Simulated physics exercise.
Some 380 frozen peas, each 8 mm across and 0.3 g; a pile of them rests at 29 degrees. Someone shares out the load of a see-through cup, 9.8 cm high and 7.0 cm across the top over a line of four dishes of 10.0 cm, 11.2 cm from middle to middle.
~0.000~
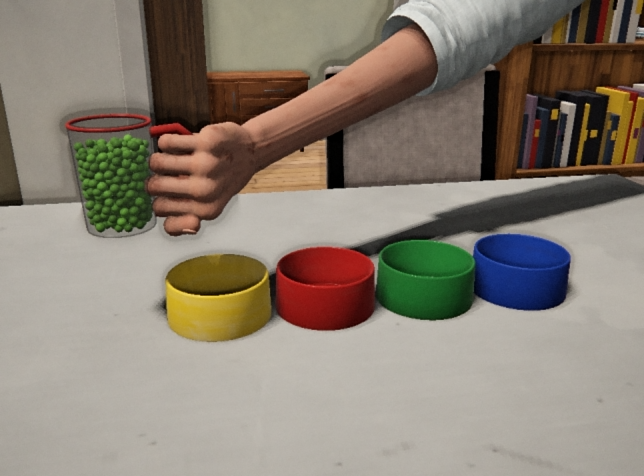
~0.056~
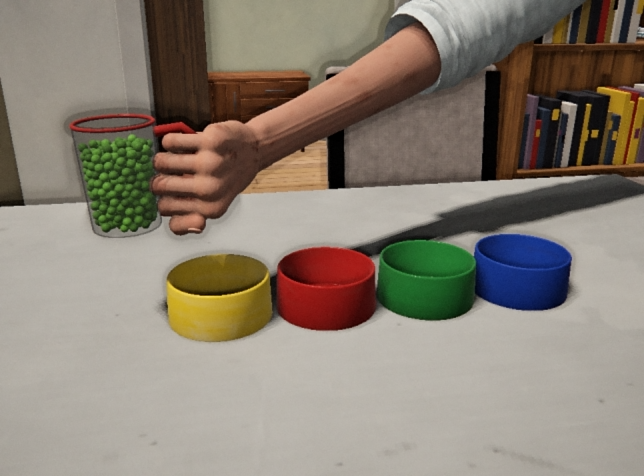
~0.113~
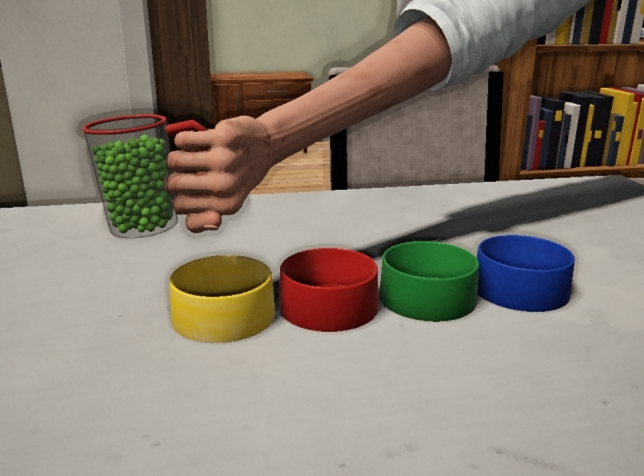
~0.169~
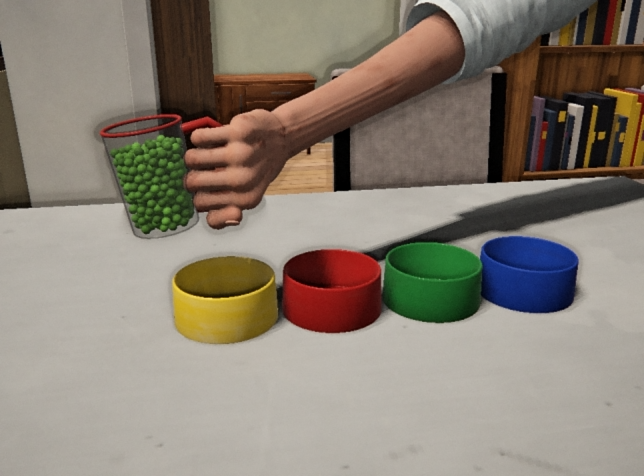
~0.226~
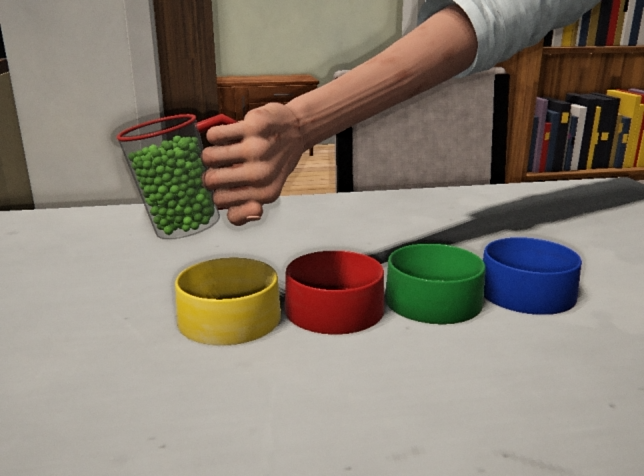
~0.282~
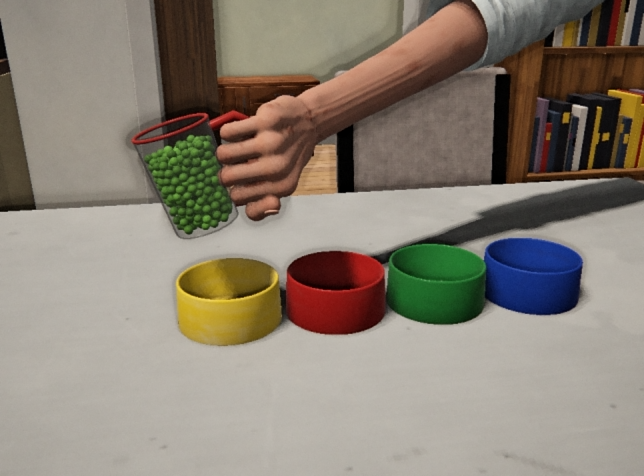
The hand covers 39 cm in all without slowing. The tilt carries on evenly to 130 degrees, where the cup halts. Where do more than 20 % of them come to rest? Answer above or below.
Red dish: Below; blue dish: Below; green dish: Above; yellow dish: Below; on the counter: Below.
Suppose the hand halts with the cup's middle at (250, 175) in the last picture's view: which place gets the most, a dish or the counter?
The winner: Yellow.
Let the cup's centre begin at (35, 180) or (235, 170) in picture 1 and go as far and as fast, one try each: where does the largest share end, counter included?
Most goes to: Green; blue.
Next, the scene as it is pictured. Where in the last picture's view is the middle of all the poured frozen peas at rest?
Around (437, 282).
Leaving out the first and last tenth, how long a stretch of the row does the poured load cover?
About 6 cm.
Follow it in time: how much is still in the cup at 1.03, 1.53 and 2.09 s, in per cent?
In turn: 100, 85, 0.
After 1.03 s, tilt 69 degrees; cup holds 100 %.
Then, at 1.53 s, tilt 105 degrees; cup holds 85 %, green 10 %.
After 2.09 s, tilt 130 degrees; cup holds 0 %, green 100 %.
At rest (2.5 s), red 0 %, blue 0 %, green 100 %, yellow 0 %, counter 0 %.
